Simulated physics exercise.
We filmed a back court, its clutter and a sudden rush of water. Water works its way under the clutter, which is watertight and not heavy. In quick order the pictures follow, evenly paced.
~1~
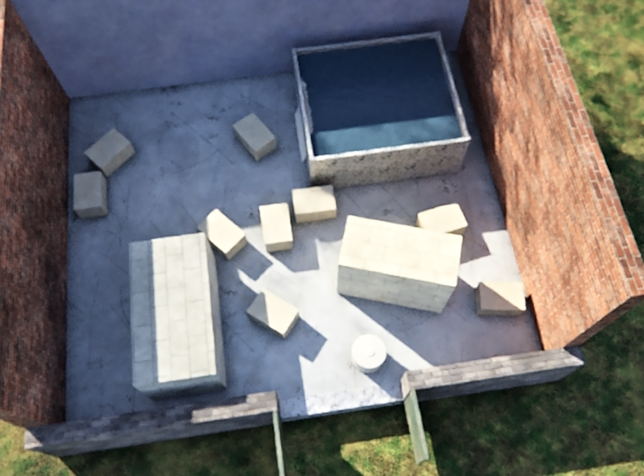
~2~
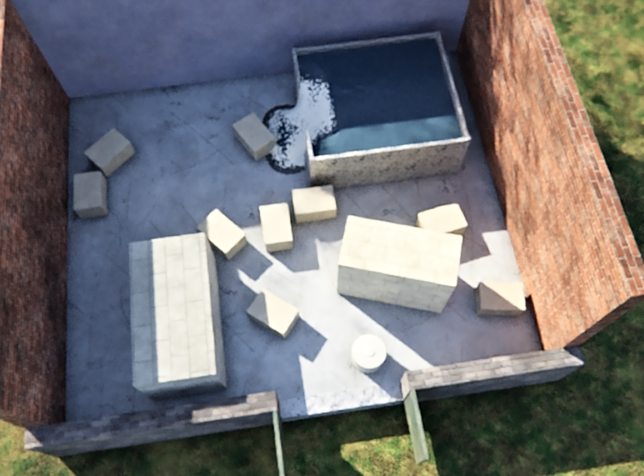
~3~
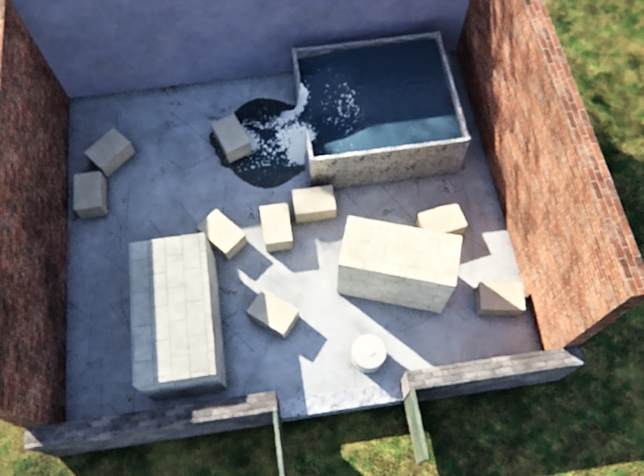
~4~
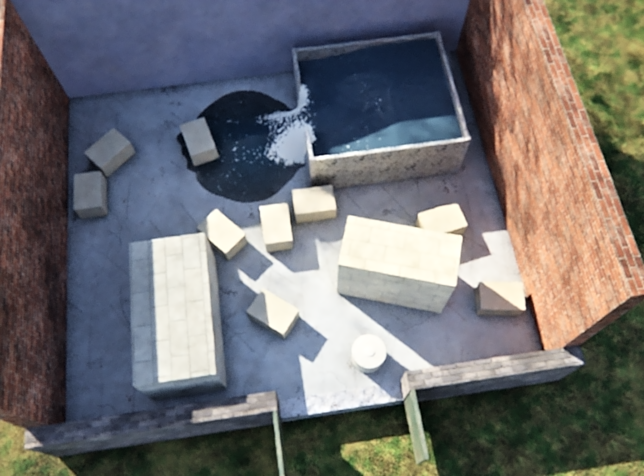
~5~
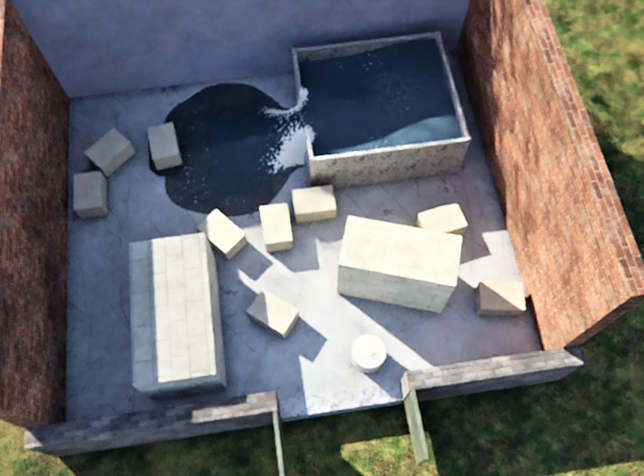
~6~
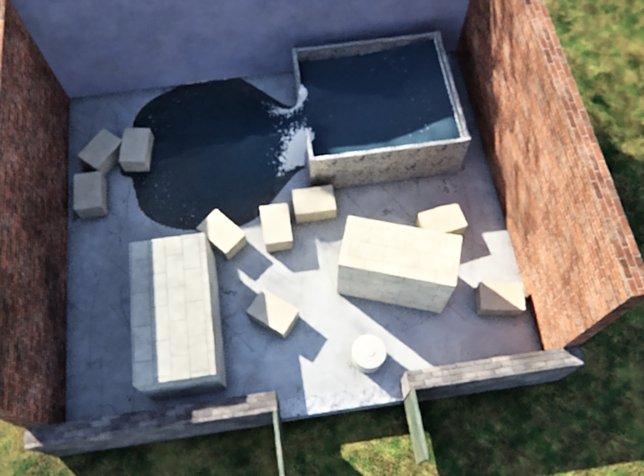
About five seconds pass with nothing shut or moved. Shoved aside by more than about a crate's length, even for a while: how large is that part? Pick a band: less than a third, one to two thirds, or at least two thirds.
The fraction is one to two thirds of them.
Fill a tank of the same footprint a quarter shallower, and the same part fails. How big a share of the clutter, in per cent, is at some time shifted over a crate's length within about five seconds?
I reckon 30 per cent of the loose things.
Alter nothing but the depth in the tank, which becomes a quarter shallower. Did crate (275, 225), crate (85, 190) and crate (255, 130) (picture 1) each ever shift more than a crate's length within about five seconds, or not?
Taking them as listed, the first stopped before it, the second reached the mark and the third reached the mark.
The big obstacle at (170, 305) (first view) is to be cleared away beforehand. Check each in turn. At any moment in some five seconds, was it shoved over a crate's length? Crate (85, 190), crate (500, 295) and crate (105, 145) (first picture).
One by one: Cleared the mark; remained nearby; cleared the mark.
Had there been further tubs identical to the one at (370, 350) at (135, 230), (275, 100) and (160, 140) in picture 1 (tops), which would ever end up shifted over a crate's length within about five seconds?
Result by item: Gets dislodged / gets dislodged / gets dislodged.
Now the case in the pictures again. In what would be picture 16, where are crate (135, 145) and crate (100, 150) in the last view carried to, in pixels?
(97, 145) and (67, 133), roughly.
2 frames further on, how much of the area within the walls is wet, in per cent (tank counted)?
40 per cent, roughly.
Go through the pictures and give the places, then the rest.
In the first frame, a crate at (254, 131) rests on the ground; a crate at (107, 147) rests on the ground; 0 of 10 have shifted.
In the second frame, a crate at (254, 131) rests on the ground; a crate at (107, 147), on the bottom; 0 of 10 have shifted.
In the third frame, a crate at (230, 133) rests on the ground, a stride from its start; a crate at (107, 147) rests on the ground; 1 of 10 have shifted.
In the fourth frame, a crate at (197, 136) rests on the ground, a stride from its start; a crate at (107, 147), on the bottom; 1 of 10 have shifted.
In the fifth frame, a crate at (163, 141) rests on the ground, a stride from its start; a crate at (107, 147), on the bottom; 1 of 10 have shifted.
In the sixth frame, a crate at (134, 144), on the bottom, far from its start; a crate at (100, 148), on the bottom, close to its start; 2 of 10 have shifted.
A moment on, 2 of 10 are well off their spots; 1 afloat.
Next, 2 of 10 are well off their spots; 4 afloat.
Later, 3 of 10 are well off their spots; 3 afloat.
In the end, 4 of 10 are well off their spots, and 4 have been at some point; 5 afloat.
